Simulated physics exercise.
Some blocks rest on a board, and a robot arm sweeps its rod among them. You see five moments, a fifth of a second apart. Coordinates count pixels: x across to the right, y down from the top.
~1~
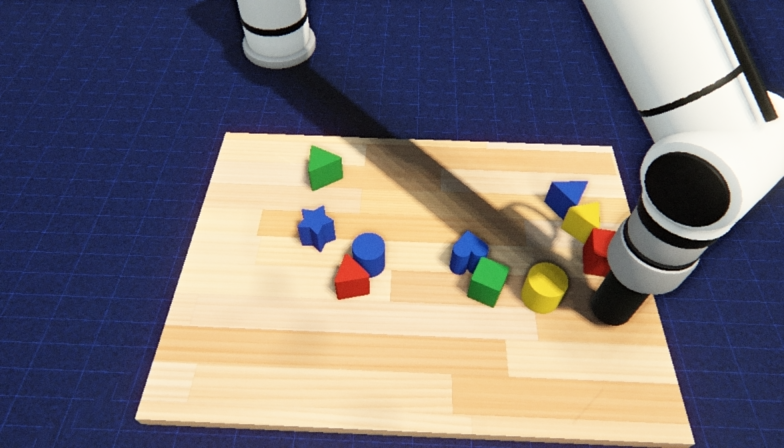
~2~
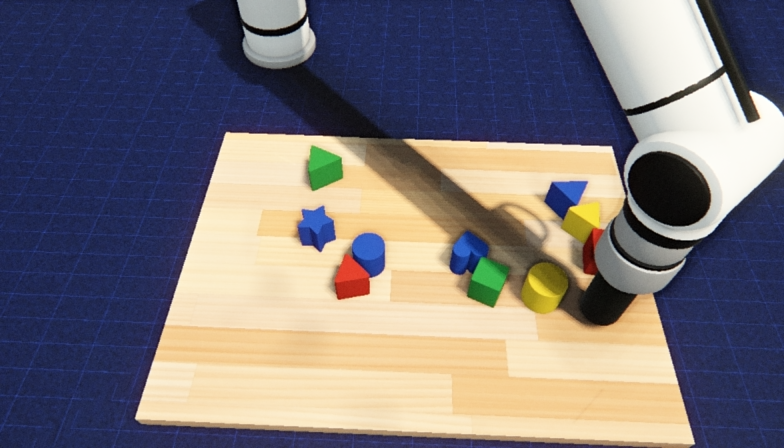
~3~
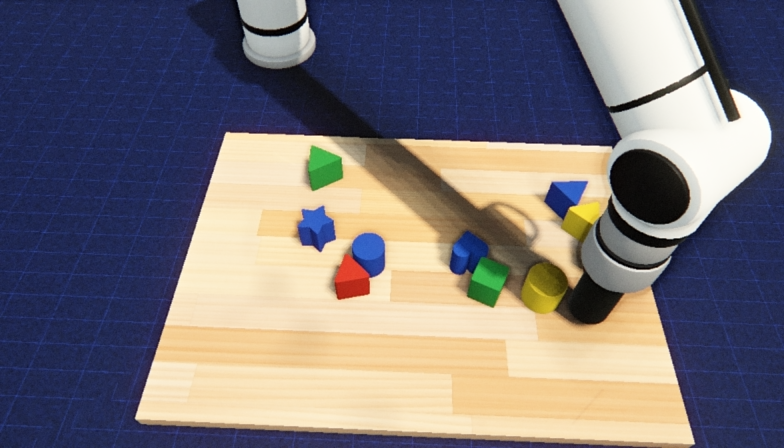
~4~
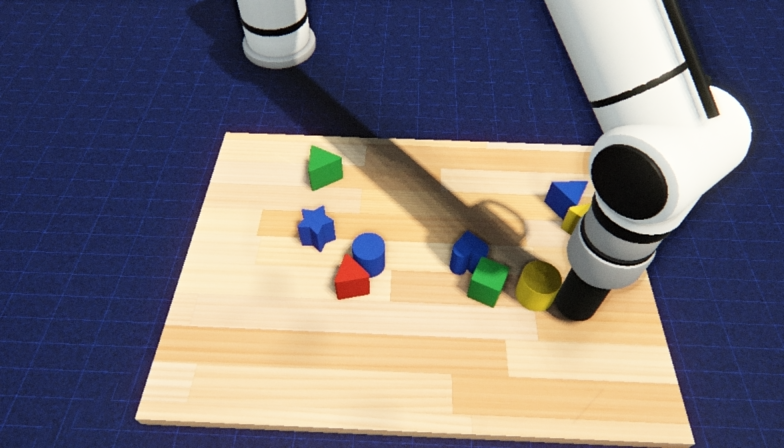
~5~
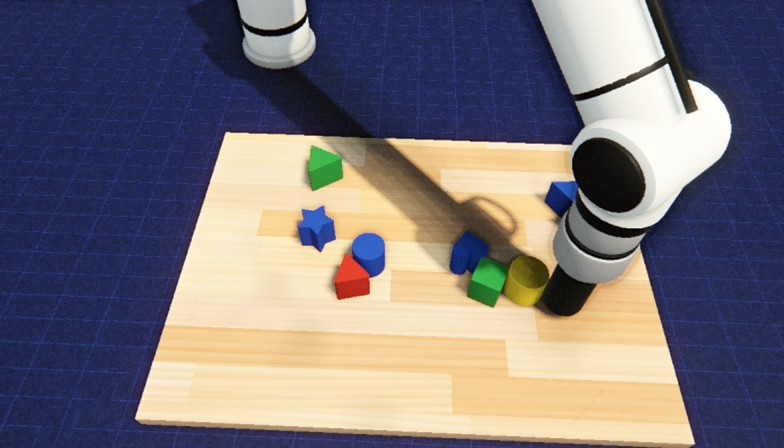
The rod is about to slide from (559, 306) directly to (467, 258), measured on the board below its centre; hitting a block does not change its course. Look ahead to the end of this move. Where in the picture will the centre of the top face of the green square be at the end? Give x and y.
The middle of its top is at (467, 270).
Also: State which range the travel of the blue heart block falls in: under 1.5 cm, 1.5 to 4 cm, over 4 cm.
Long, over 4 cm.
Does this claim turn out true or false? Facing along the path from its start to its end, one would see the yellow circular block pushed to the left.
This is false.
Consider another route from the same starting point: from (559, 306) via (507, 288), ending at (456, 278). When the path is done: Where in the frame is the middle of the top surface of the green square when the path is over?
Top centre: (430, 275).
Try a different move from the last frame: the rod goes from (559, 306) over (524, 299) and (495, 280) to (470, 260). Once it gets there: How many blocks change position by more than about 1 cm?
It should be three or more.
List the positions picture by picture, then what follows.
Rod's lower end at (610, 309); blue heart block at (470, 245); green square at (491, 273); yellow circular block at (548, 279); red square partly hidden, in the first picture.
Rod at (599, 309); blocks still, in the second picture.
Rod at (587, 308); blocks still, in the third picture.
Rod at (575, 305); yellow circular block at (542, 277), in the fourth picture.
Rod at (562, 300); blue heart block at (470, 245); green square at (491, 273); yellow circular block at (530, 272); red square hidden, in the fifth picture.
The first path, step by step. One third of the way, rod at (530, 283); blue heart block at (463, 242); green square at (474, 270), turned 55° anticlockwise; yellow circular block at (500, 252).
Two thirds of the way, rod at (499, 267); blue heart block at (442, 233), turned 80° anticlockwise; green square at (472, 270), turned 65° anticlockwise; yellow circular block at (474, 232).
At the end, rod at (469, 251); blue heart block at (430, 229), turned 120° anticlockwise; green square at (467, 270), turned 80° anticlockwise; yellow circular block at (452, 212); red square still.
